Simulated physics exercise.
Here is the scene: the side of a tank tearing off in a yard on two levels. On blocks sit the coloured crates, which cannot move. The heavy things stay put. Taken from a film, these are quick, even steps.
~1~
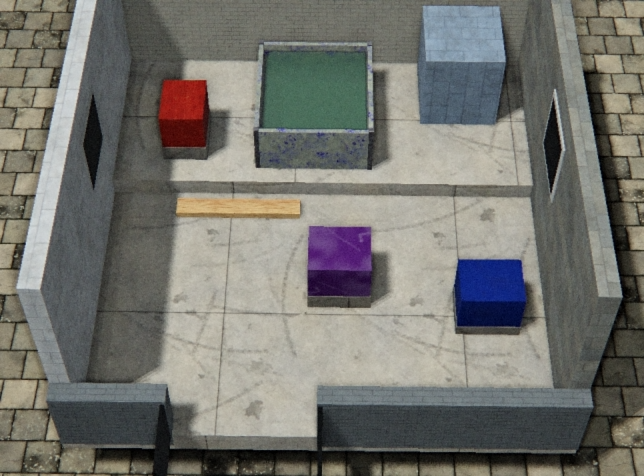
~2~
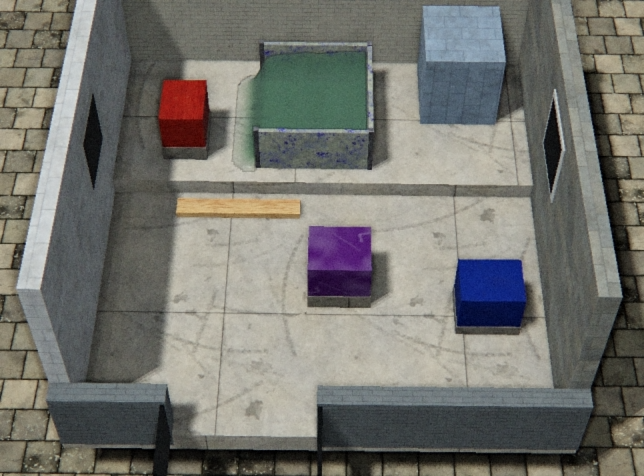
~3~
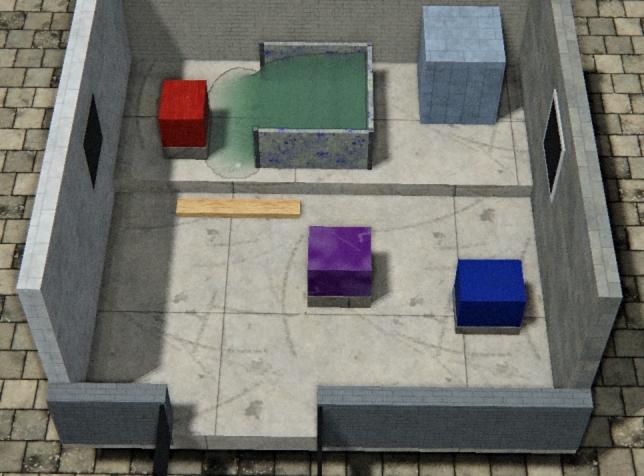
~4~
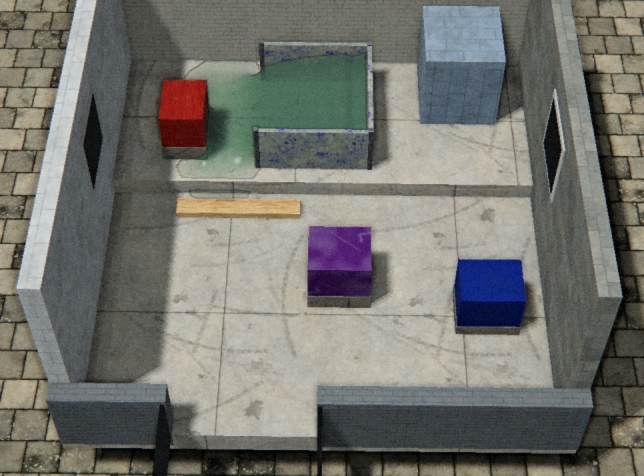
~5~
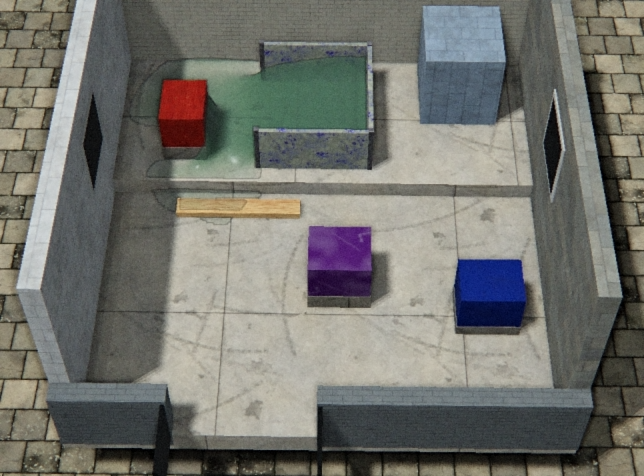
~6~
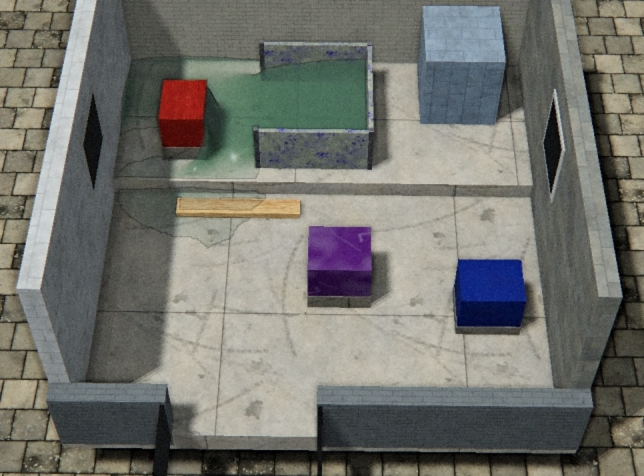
The video shows a walled yard on two levels with coloured crates and a tank of green water. The tank's left side opens, and water pours out leftward, spreads around the red crate, and runs onto the lower level.
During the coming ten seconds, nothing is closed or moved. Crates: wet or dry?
In the end purple crate: Kept safe. Blue crate: Kept safe. Red crate: Reached by water.
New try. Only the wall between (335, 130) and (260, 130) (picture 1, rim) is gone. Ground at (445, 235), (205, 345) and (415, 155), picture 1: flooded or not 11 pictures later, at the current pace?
Drenched; drenched; spared.
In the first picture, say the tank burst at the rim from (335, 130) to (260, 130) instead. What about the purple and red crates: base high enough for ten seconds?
Purple gets drenched; red stays untouched.
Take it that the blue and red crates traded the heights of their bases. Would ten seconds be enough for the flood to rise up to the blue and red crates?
After the swap the blue crate avoids the flood while the red crate is flooded.
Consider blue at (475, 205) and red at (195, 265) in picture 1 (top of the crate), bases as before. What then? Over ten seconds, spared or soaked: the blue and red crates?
Then: The blue crate escapes it, the red crate escapes it.
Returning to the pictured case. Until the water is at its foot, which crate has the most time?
Clearly the blue-painted one.
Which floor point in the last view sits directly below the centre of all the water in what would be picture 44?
The centre of mass sits at about (260, 227).
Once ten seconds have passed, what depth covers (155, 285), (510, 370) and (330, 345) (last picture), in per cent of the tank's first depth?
Around 4, 14 and 4 percent, in that order.
A moment on, water covers 25 % of the floor; the purple crate not reached, the blue crate not reached, the red crate water round its plinth.
Next, water covers 45 % of the floor; the purple crate water round its plinth, the blue crate not reached, the red crate water round its plinth.
Then, water covers 45 % of the floor; the purple crate water round its plinth, the blue crate not reached, the red crate water round its plinth.
Later, water covers 75 % of the floor; the purple crate water round its plinth, the blue crate water round its plinth, the red crate water round its plinth.
In the end, water covers 85 % of the floor; the purple crate stayed above the water, the blue crate stayed above the water, the red crate was topped.
